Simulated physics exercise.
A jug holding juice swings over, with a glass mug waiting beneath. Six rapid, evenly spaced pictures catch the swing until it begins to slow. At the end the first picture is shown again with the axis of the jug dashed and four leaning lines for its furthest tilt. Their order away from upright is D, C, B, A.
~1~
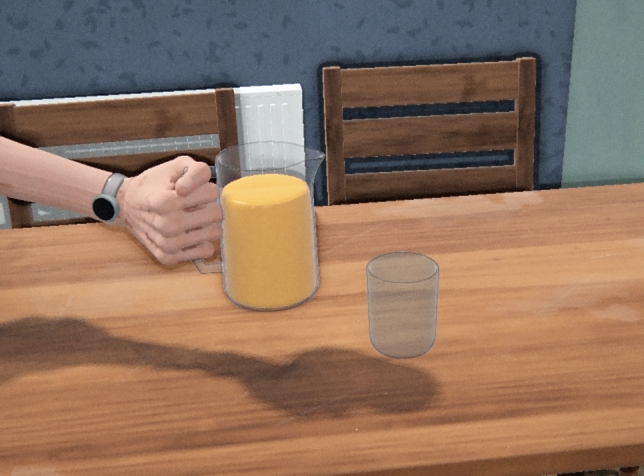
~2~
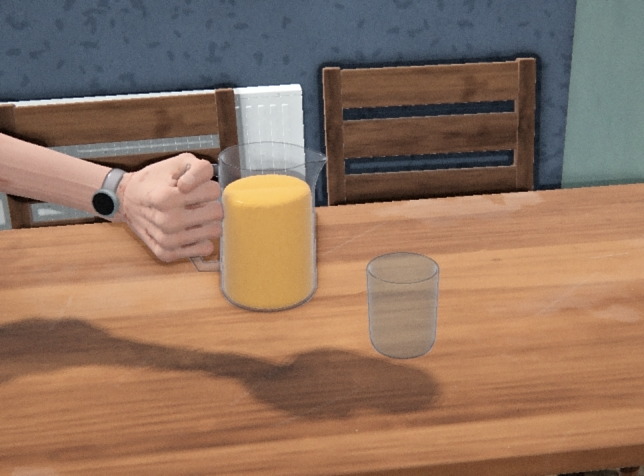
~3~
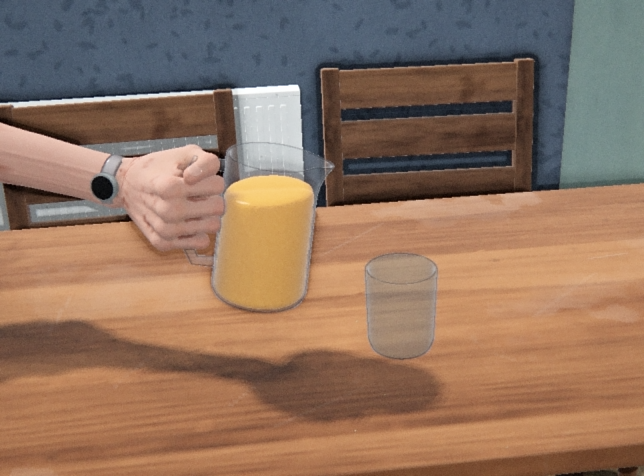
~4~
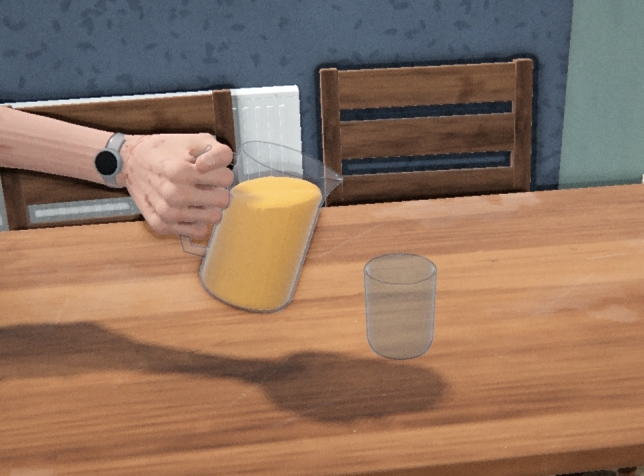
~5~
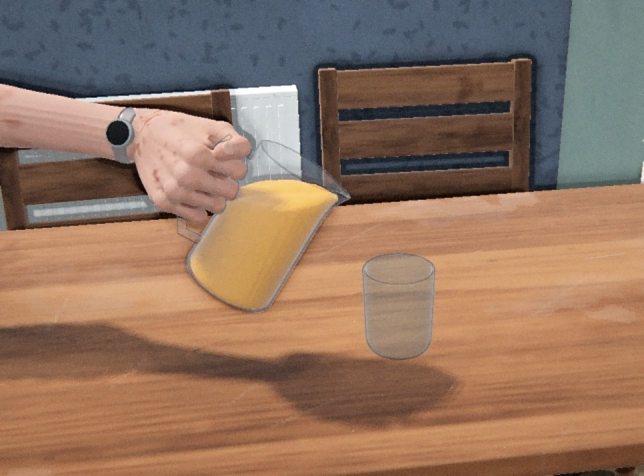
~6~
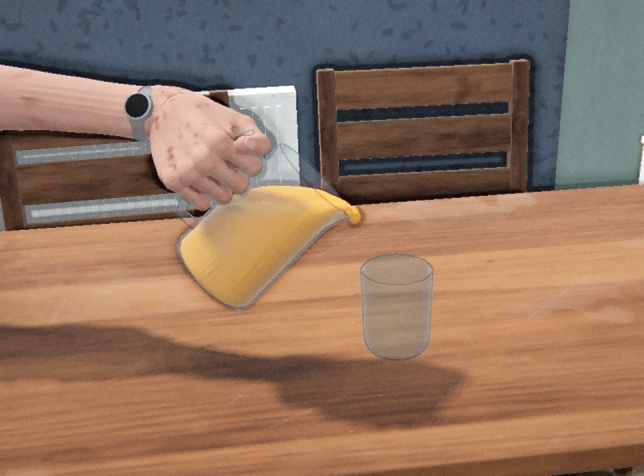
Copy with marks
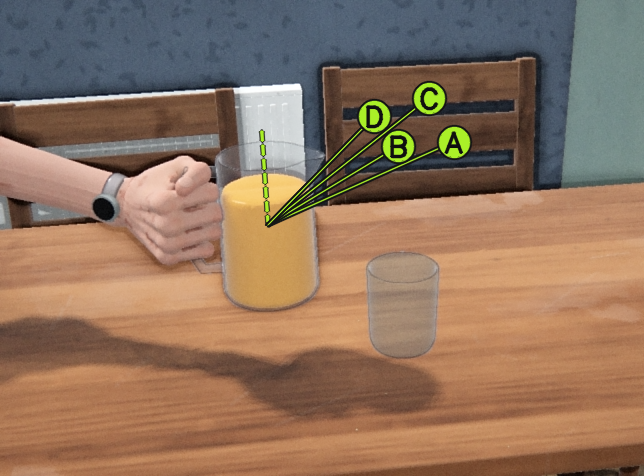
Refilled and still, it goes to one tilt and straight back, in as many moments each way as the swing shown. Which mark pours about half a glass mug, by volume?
The best tilt is B.
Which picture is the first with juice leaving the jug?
In picture 6.
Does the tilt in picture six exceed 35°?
Yes.
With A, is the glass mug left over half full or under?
Over.
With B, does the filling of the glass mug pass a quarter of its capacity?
Yes.
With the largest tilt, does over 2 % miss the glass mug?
No, it does not.
In lime, A at (438, 148); B at (383, 154); C at (415, 108); D at (362, 128).
Choosing A, the glass mug ends with about 77 % of what it can hold.
Choosing B, the glass mug ends with about 49 % of what it can hold.
Choosing C, the glass mug ends with about 29 % of what it can hold.
Choosing D, the glass mug ends with about 15 % of what it can hold.
